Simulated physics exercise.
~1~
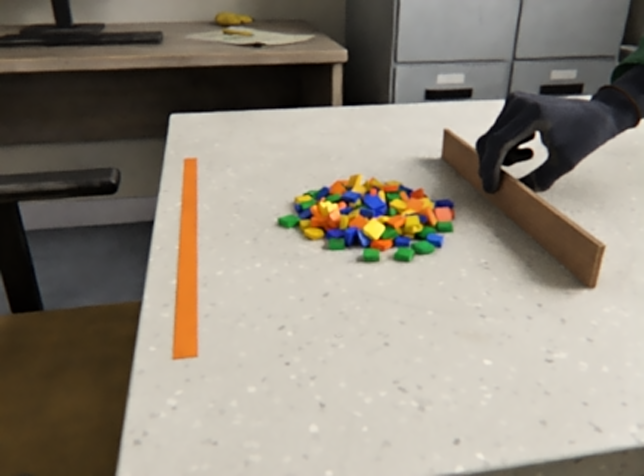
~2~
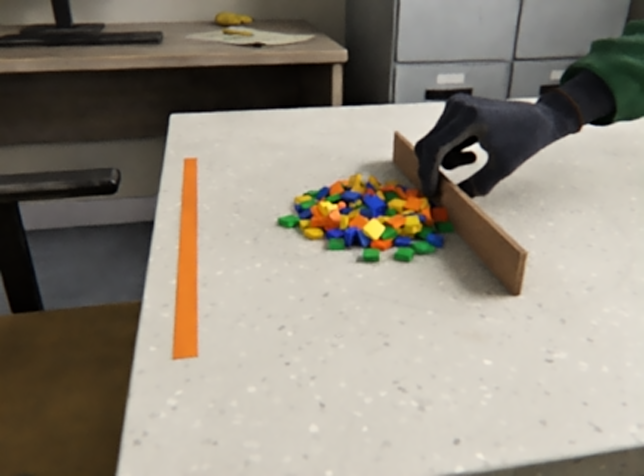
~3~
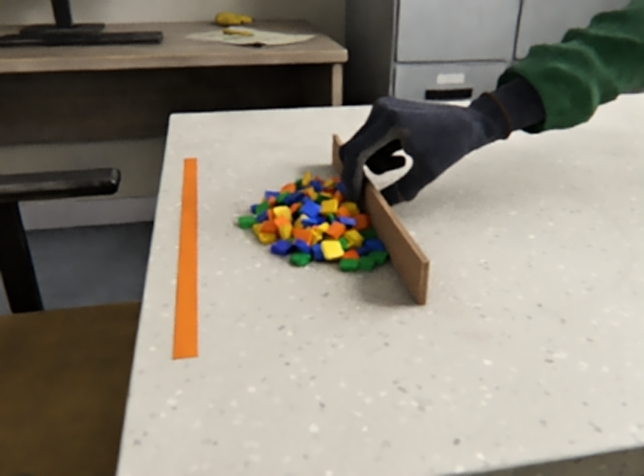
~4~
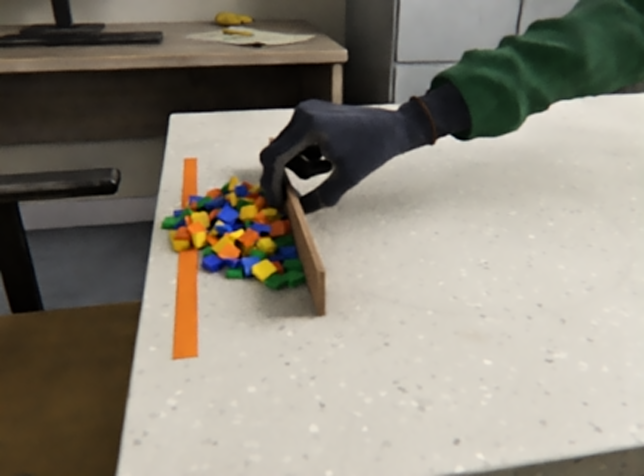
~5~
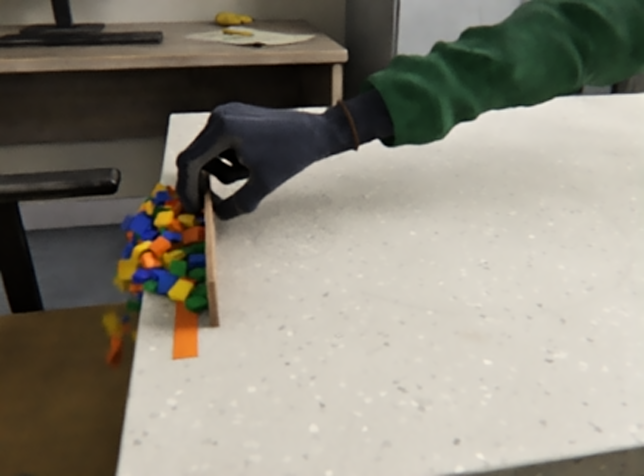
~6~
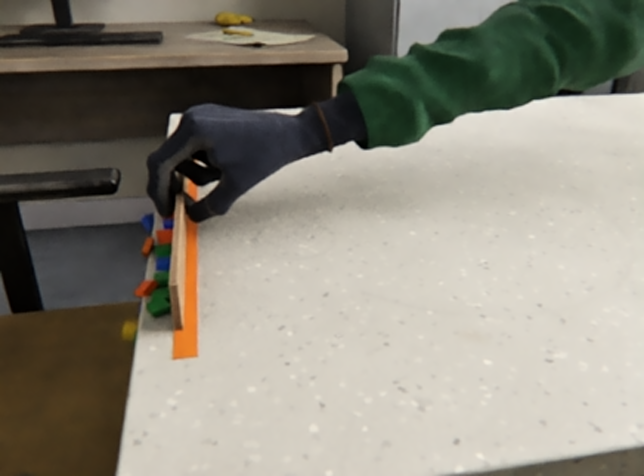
A gloved hand slides a board left, pushing most colourful pieces off the table's edge.
